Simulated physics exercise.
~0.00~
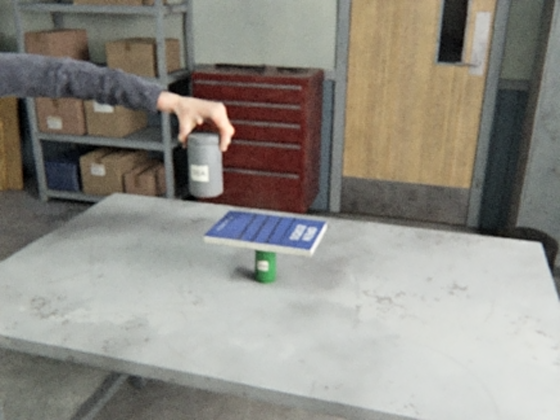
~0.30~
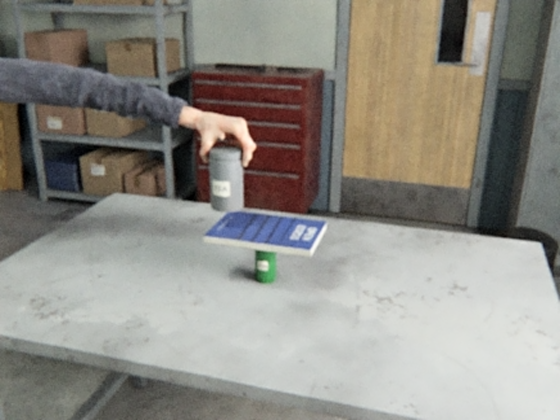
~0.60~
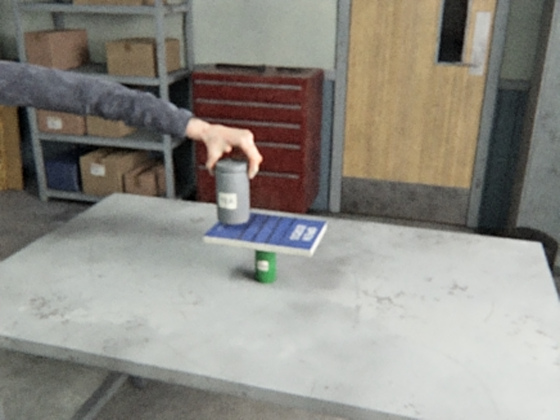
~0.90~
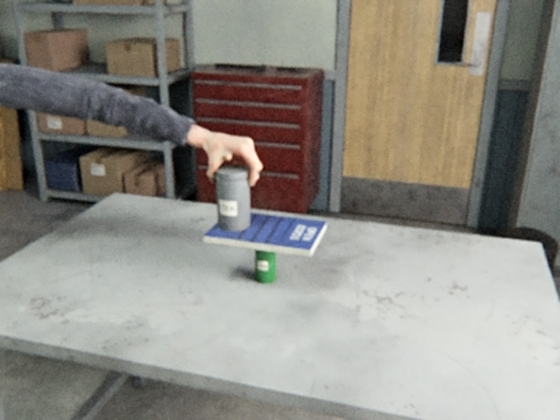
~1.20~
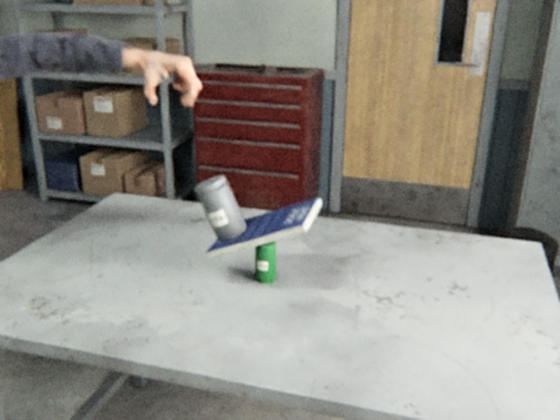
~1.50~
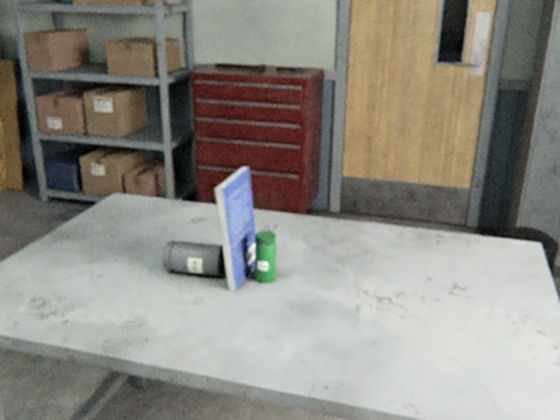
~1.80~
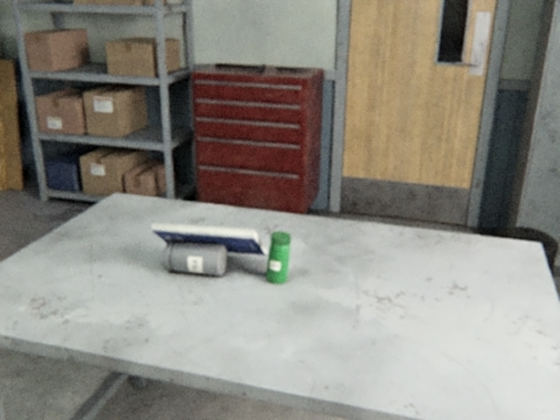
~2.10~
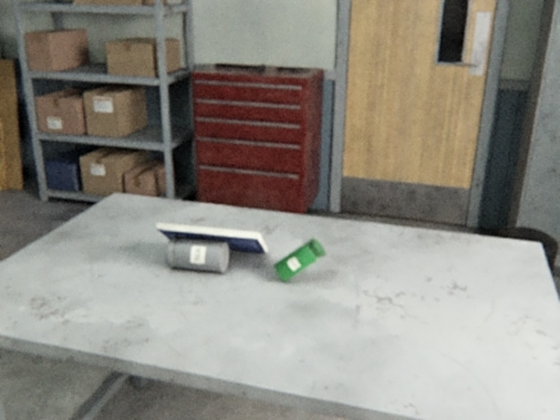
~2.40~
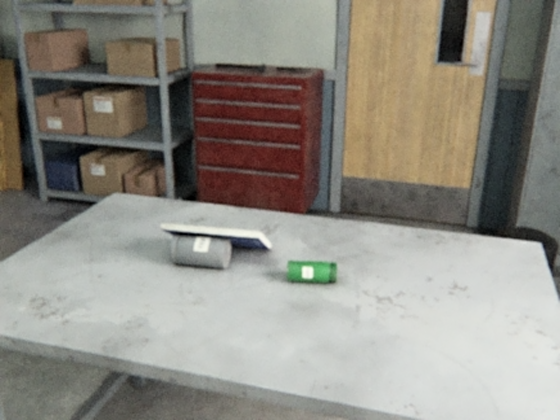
A hand setting a grey jar on the left side of a blue book balanced on a green shaker, all three toppling after release.
